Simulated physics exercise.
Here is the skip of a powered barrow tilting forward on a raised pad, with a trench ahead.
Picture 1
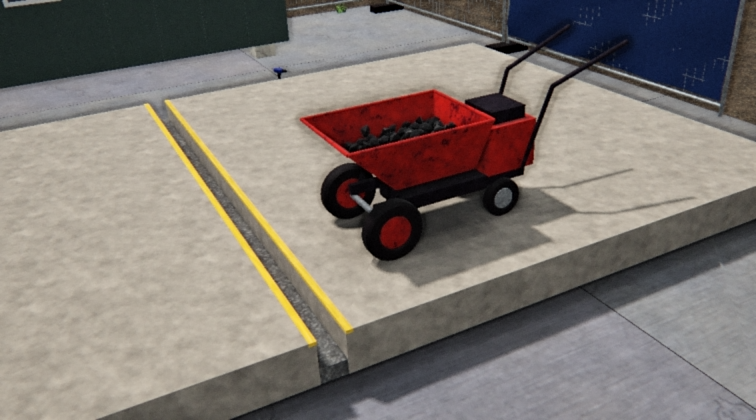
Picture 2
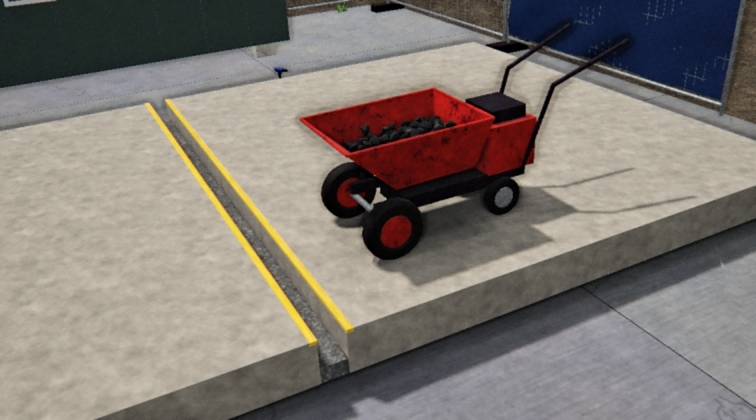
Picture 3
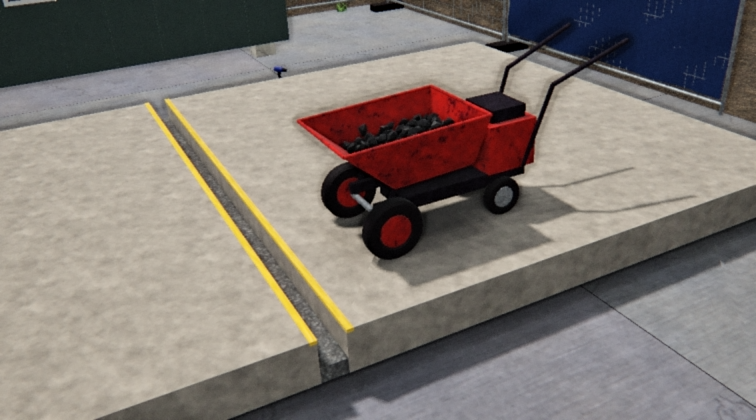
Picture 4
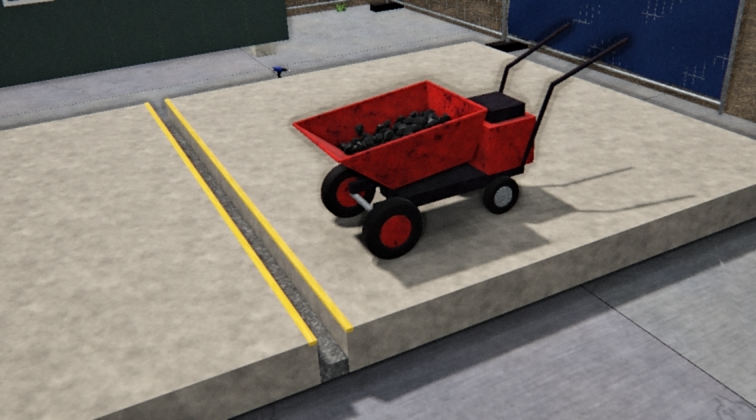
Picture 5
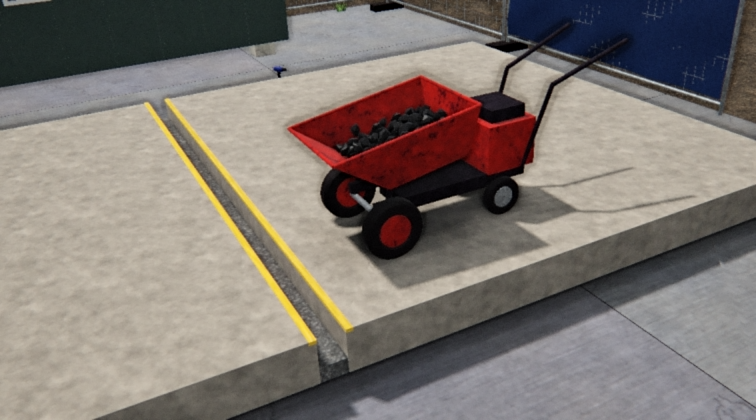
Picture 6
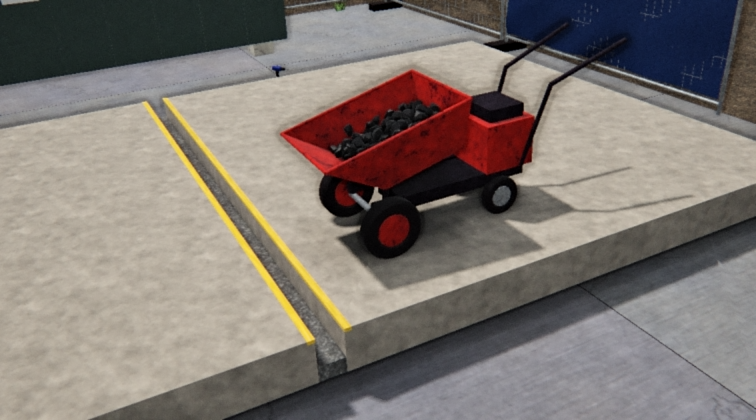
On a raised concrete pad crossed by a narrow yellow-edged trench, a red powered barrow holding dark lumps stays in place while its skip, level at first, slowly tilts a little forward, the lip dipping toward the left.
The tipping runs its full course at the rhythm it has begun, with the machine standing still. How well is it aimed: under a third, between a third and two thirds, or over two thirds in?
The trench ends with between a third and two thirds of it.
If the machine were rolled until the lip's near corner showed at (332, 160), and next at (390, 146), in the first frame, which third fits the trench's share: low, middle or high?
In turn: Under a third; in the middle band.
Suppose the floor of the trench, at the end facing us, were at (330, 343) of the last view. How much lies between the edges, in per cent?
About 20 per cent.
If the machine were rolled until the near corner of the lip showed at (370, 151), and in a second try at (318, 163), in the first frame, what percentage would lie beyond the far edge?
The first gives 20 %, the second 70 %.
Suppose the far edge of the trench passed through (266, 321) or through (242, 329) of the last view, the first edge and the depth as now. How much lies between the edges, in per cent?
The first gives 90 %, the second 100 %.
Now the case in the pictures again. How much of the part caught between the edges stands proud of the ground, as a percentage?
Some 15 per cent.
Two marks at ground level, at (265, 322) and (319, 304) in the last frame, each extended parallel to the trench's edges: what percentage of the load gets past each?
About 20 and 80 per cent.
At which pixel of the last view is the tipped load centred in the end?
At about (265, 261).
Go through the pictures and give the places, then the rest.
The first frame shows lip of the skip near (348, 156), level; top of the load near (413, 142), lumps of coal; first edge of the trench near (328, 303); far edge near (293, 315), the trench under half as wide as the skip, and about as deep as wide.
The second frame shows lip of the skip near (347, 156), level; top of the load near (413, 141).
The third frame shows lip of the skip near (344, 158), tipped barely; top of the load near (419, 132).
The fourth frame shows lip of the skip near (340, 162), tipped barely; top of the load near (425, 134).
The fifth frame shows lip of the skip near (334, 167), tipped a little; top of the load near (431, 132).
The sixth frame shows lip of the skip near (326, 173), tipped a little; top of the load near (422, 118); first edge of the trench near (327, 301); far edge near (292, 313).
Shortly afterwards, skip tipped steeply; the whole lot in the skip.
Next, skip tipped right over; the bulk in the skip; a little in or heaped over the trench; only a few beyond it.
Some moments later, skip tipped right over; near a quarter in the skip; near half in or heaped over the trench; near a third beyond it.
In the end, skip tipped right over; a little in the skip; near half in or heaped over the trench; near a third beyond it.
